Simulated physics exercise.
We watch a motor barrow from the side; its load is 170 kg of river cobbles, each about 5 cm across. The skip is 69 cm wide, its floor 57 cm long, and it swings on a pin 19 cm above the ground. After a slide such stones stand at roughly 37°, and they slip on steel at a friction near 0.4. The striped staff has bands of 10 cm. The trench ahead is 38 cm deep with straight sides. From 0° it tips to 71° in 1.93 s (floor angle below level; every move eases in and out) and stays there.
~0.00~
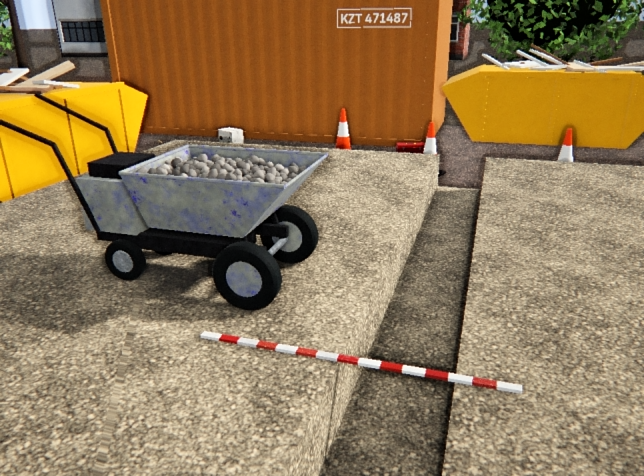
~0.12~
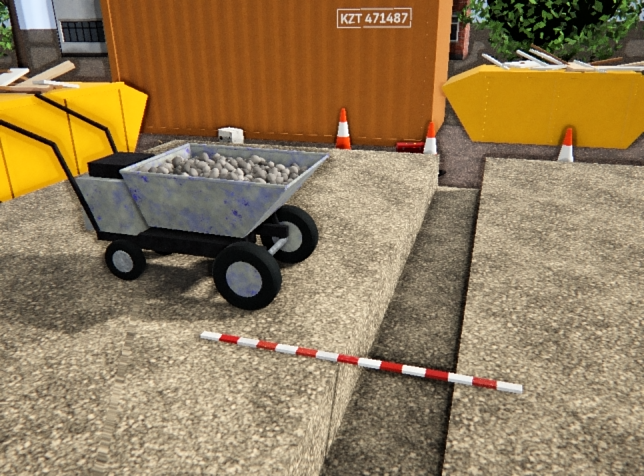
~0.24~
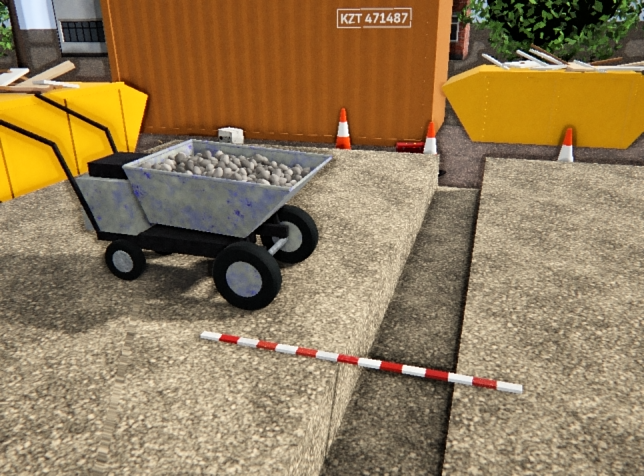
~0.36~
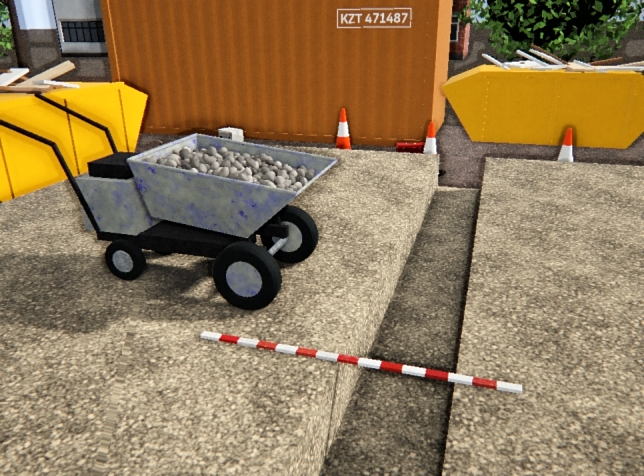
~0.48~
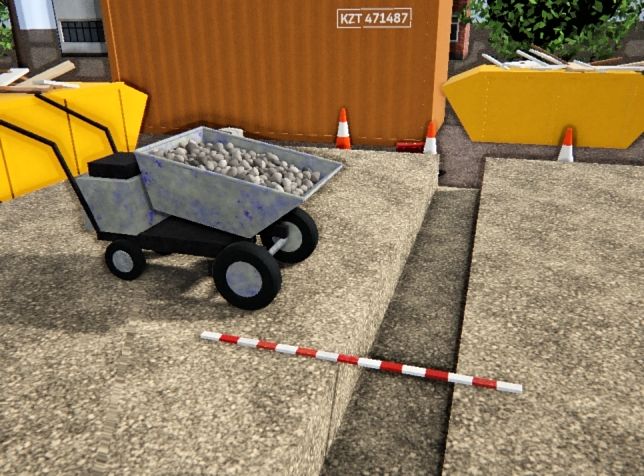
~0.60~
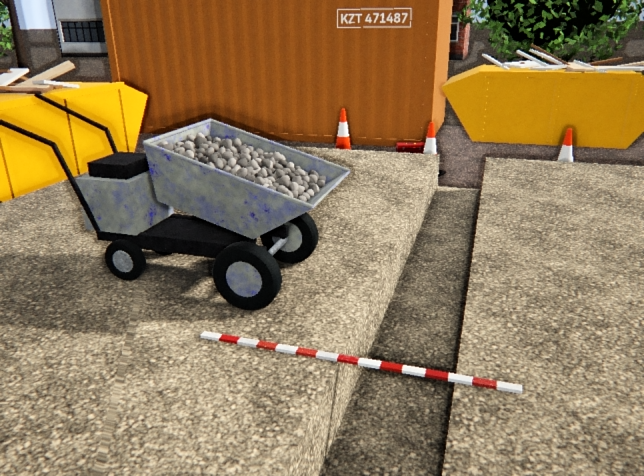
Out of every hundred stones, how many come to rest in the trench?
Some 100 per cent of it.
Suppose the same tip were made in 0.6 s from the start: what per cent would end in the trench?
In that case some 100 per cent.
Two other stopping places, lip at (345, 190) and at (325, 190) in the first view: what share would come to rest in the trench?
Near 80 per cent from the first place, 95 from the second.
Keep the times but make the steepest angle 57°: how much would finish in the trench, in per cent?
In that case some 75 per cent.
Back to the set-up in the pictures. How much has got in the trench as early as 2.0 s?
Some 60 per cent.
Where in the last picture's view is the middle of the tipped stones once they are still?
Around (417, 348).
After 1.5 s the floor is at 60°; 98 % in the skip, 1 % short of the trench, 2 % in the trench; the foremost stones are at (385, 274).
After 2.0 s the floor is at 71°; 39 % in the skip, 61 % in the trench; the foremost stones are at (456, 357).
After 2.4 s the floor is at 71°; 15 % in the skip, 85 % in the trench; the foremost stones are at (457, 348).
After 4.3 s the floor is at 71°; 0 % in the skip, 100 % in the trench; the foremost stones are at (457, 348).
